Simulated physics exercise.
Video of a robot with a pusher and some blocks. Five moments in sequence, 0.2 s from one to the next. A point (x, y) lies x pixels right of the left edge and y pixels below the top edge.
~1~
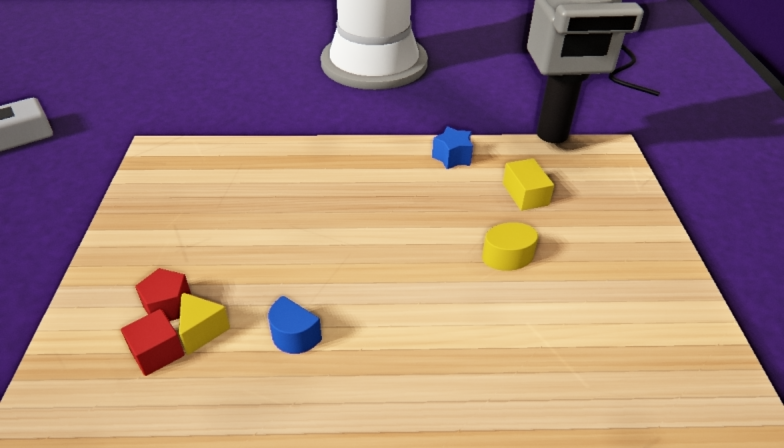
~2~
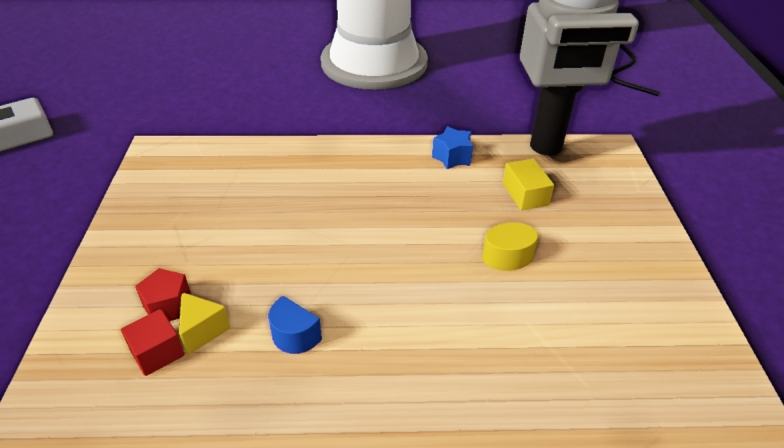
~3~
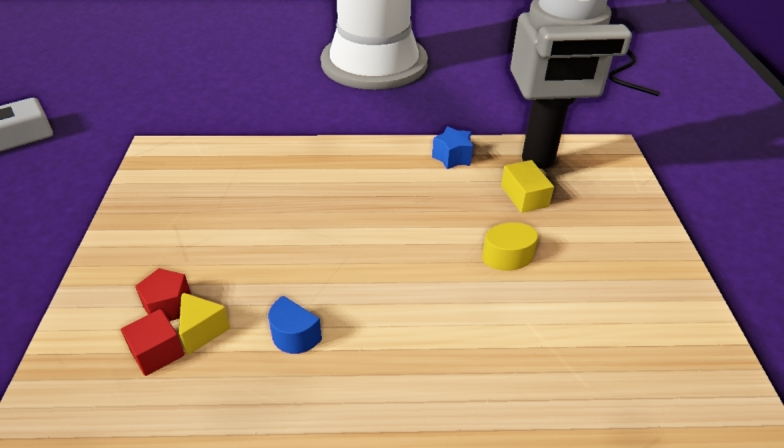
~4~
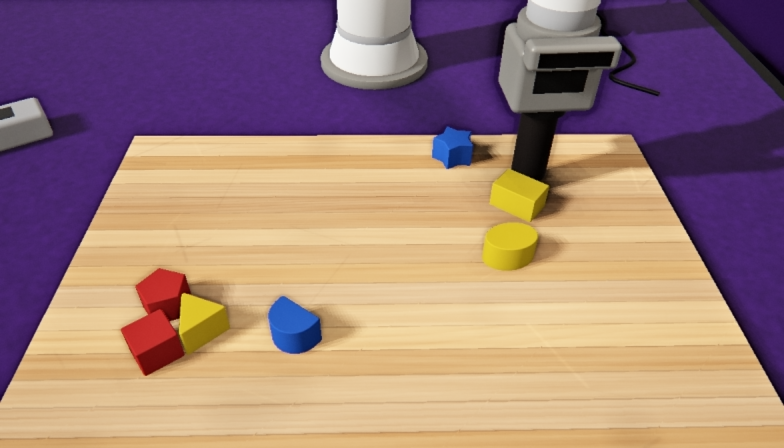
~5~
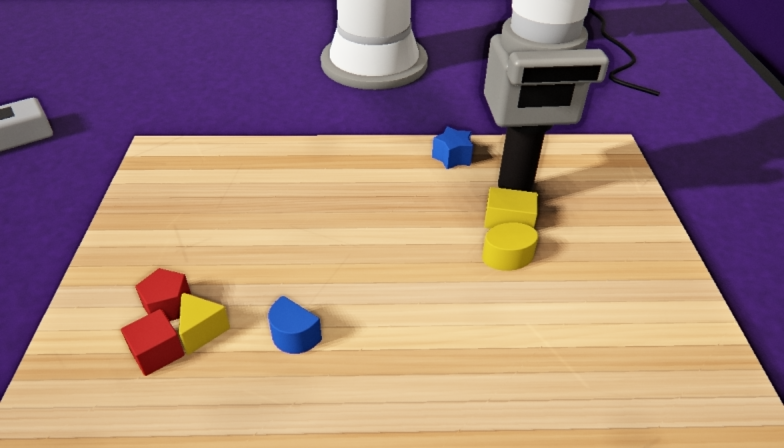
Robot arm with a black pusher moving down and slightly left, nudging a yellow block up against a yellow round block.
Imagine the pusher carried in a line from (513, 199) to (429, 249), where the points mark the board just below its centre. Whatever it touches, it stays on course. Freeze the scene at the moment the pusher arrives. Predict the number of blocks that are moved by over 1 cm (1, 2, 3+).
2 blocks.
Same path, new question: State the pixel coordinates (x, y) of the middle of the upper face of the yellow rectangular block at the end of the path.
Close to (502, 223).
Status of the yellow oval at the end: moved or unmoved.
Once the pusher is done, the yellow oval is in a new spot.
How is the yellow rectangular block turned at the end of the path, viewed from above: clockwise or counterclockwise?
Direction: Anticlockwise.
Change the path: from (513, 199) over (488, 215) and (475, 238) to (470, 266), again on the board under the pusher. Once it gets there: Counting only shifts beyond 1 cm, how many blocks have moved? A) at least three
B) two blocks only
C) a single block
B (two blocks only)
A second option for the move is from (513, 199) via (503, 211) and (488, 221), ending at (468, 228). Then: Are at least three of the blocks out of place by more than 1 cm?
I believe not.
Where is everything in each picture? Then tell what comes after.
Pusher's lower end at (552, 135); blue star-shaped block at (455, 137); yellow oval at (512, 235); yellow rectangular block at (530, 173), in the first picture.
Pusher at (546, 147); blocks still, in the second picture.
Pusher at (538, 159); yellow rectangular block at (529, 175), in the third picture.
Pusher at (528, 172); yellow rectangular block at (521, 184), in the fourth picture.
Pusher at (515, 186); blue star-shaped block at (455, 137); yellow oval at (512, 235); yellow rectangular block at (513, 200), in the fifth picture.
What follows on the original path. One third of the way, pusher at (488, 202); yellow oval at (514, 243); yellow rectangular block at (505, 217), turned 25° anticlockwise.
Two thirds of the way, pusher at (460, 219); yellow oval at (519, 249); yellow rectangular block at (502, 223), turned 45° anticlockwise.
At the end, pusher at (430, 236); blue star-shaped block still; yellow oval at (520, 249); yellow rectangular block at (502, 223), turned 45° anticlockwise.
